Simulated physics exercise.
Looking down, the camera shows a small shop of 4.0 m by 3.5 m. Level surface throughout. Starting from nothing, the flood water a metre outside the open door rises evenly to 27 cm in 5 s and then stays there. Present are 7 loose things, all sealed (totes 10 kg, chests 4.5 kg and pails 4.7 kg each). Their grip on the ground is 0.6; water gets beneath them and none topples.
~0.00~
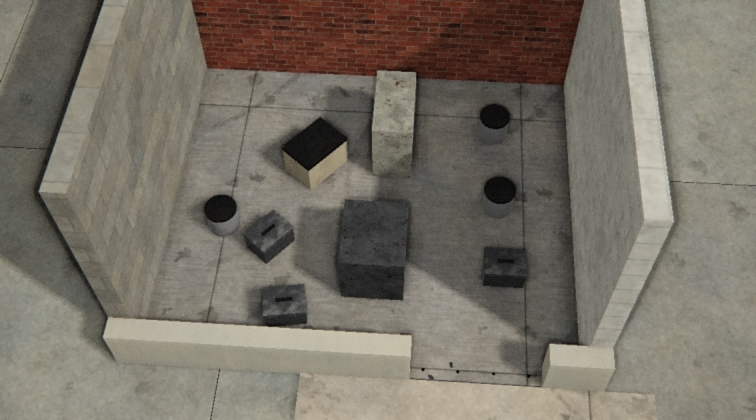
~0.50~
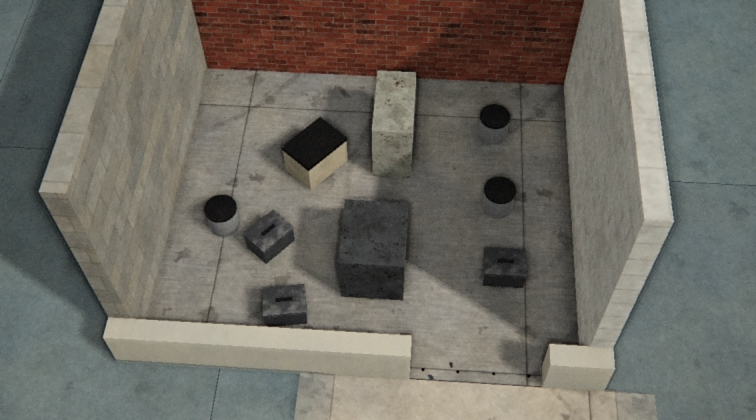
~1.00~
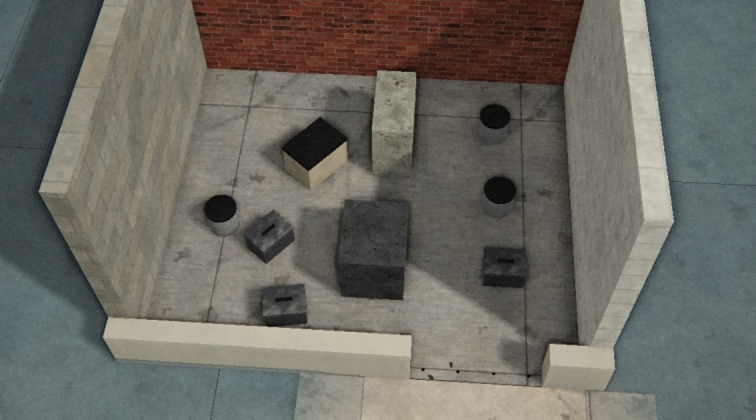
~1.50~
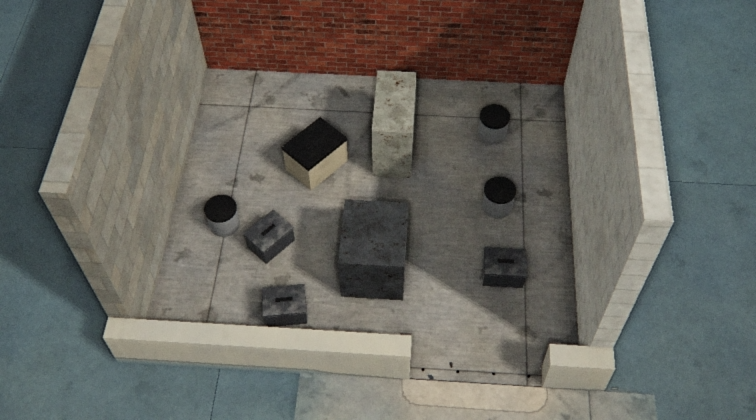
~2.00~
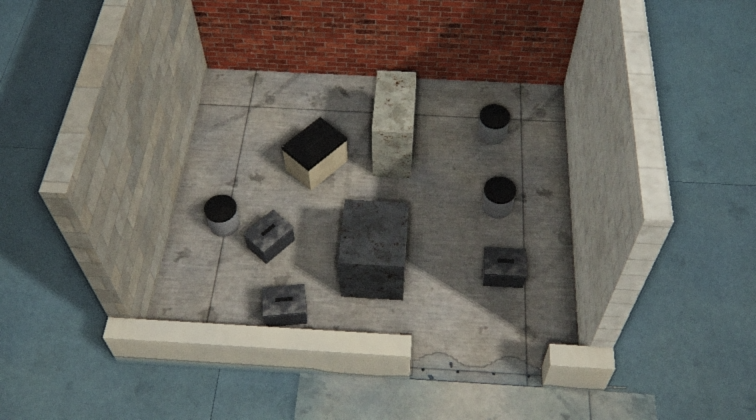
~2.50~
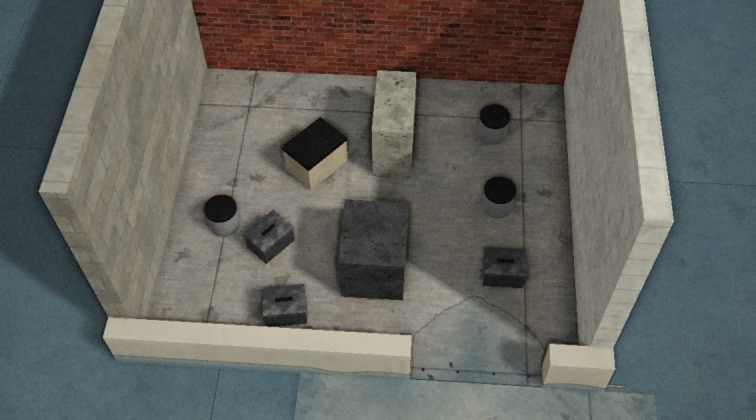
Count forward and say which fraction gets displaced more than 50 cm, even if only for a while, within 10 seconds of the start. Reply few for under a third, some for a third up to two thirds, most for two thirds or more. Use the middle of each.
Most.
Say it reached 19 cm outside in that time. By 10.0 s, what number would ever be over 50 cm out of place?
Under that setup the answer is 3.
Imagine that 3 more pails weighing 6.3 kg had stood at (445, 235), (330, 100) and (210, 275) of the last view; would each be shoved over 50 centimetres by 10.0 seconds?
First exceeds it, second exceeds it, third stays within it.
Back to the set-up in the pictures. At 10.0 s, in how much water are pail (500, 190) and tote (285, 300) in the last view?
Depths: Near 21 cm, then near 4 cm.
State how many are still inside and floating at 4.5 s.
Count: 0.
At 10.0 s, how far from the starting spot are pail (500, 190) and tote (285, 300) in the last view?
In that order: 150 cm, 0 cm.
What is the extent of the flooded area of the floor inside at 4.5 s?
I'd put it close to 5.0 m2.
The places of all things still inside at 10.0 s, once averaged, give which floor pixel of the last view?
I'd say about (330, 194) in the last view.
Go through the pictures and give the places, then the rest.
The first frame shows a tote at (505, 261) rests on the ground; a tote at (284, 300), on the bottom; 0.0 m2 under water; 0 of 7 have shifted.
The second frame shows a tote at (505, 261), on the bottom; a tote at (284, 300), on the bottom; 0.0 m2 under water; 0 of 7 have shifted.
The third frame shows a tote at (505, 261), on the bottom; a tote at (284, 300), on the bottom; water covers 0.0 m2; 0 of 7 have shifted.
The fourth frame shows a tote at (505, 261) rests on the ground; a tote at (284, 300), on the bottom; water covers 0.0 m2; 0 of 7 have shifted.
The fifth frame shows a tote at (505, 261) rests on the ground; a tote at (284, 300), on the bottom; water covers 0.0 m2; 0 of 7 have shifted.
The sixth frame shows a tote at (505, 261) rests on the ground; a tote at (284, 300) rests on the ground; 0.6 m2 under water; 0 of 7 have shifted.
After 3.5 s 0 of 7 are over 50 cm from their spots; 0 afloat.
After 4.5 s 0 of 7 are over 50 cm from their spots; 0 afloat.
After 7.0 s 3 of 7 are over 50 cm from their spots; 3 afloat.
After 10.0 s 5 of 7 are over 50 cm from their spots, and 5 have been at some point; 4 afloat.
